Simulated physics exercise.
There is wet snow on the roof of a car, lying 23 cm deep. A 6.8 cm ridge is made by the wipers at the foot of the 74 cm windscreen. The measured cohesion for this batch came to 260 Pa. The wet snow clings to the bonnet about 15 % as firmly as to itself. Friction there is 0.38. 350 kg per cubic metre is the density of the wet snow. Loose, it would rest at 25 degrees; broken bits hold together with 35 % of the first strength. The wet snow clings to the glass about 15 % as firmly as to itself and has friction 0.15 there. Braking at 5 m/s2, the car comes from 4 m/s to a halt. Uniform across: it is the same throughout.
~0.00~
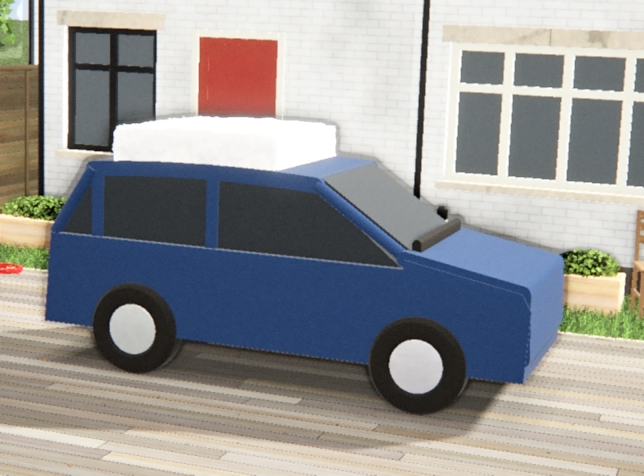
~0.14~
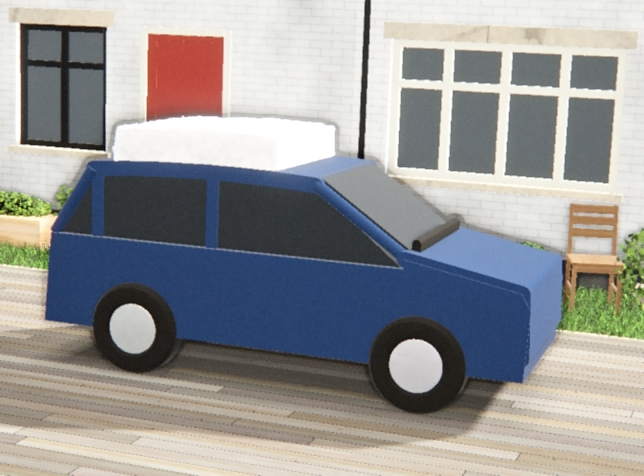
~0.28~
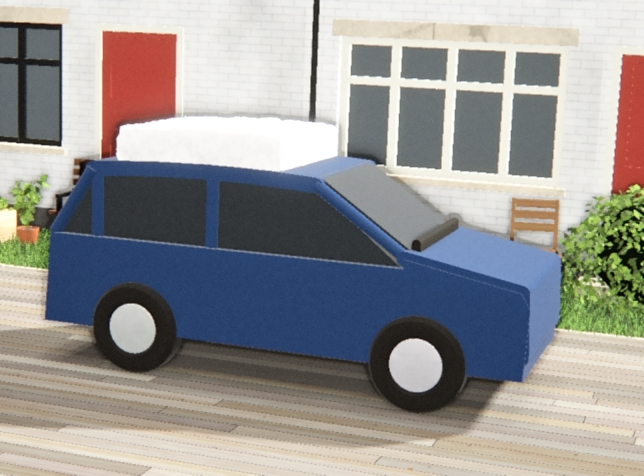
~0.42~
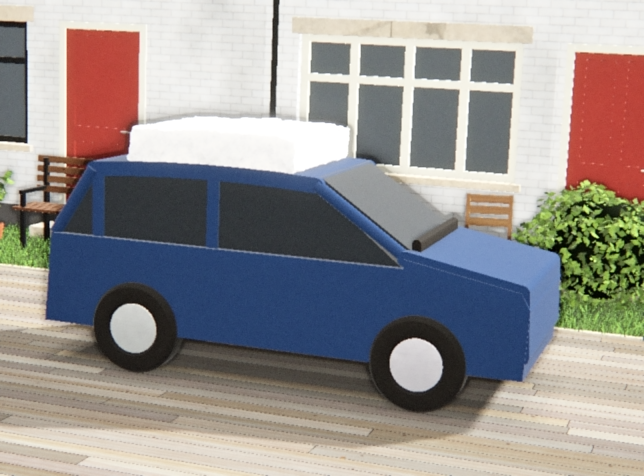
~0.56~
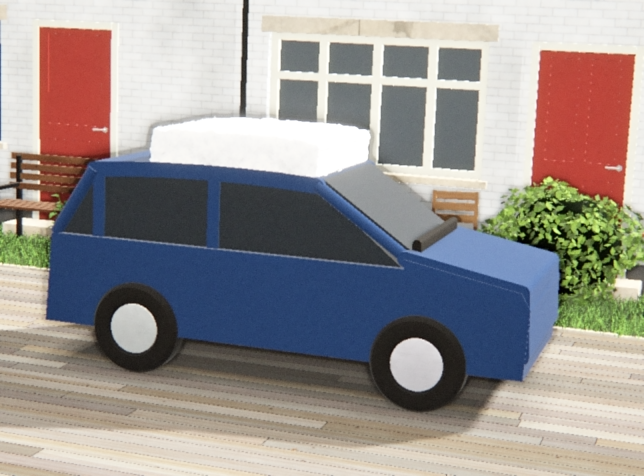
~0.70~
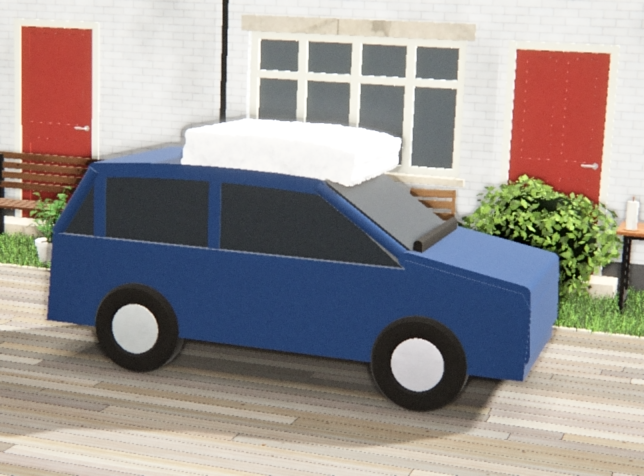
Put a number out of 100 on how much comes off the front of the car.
The share that falls off the front of the car is near 84 per cent.
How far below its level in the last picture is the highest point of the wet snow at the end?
Around 55 centimetres, give or take.
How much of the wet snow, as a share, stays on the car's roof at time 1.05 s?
Near 10 per cent then.
After 1.05 s, 9 % of the snow is on the roof, 52 % on the glass, 39 % on the bonnet and none has gone off the nose.
After 1.47 s, none of the snow is on the roof, 2 % on the glass, 71 % on the bonnet and 28 % has gone off the nose.
After 1.88 s, none of the snow is on the roof, 2 % on the glass, 25 % on the bonnet and 73 % has gone off the nose.
After 2.30 s, none of the snow is on the roof, 2 % on the glass, 15 % on the bonnet and 83 % has gone off the nose.
After 2.80 s, at the end, none of the snow is on the roof, 2 % on the glass, 14 % on the bonnet and 84 % has gone off the nose.
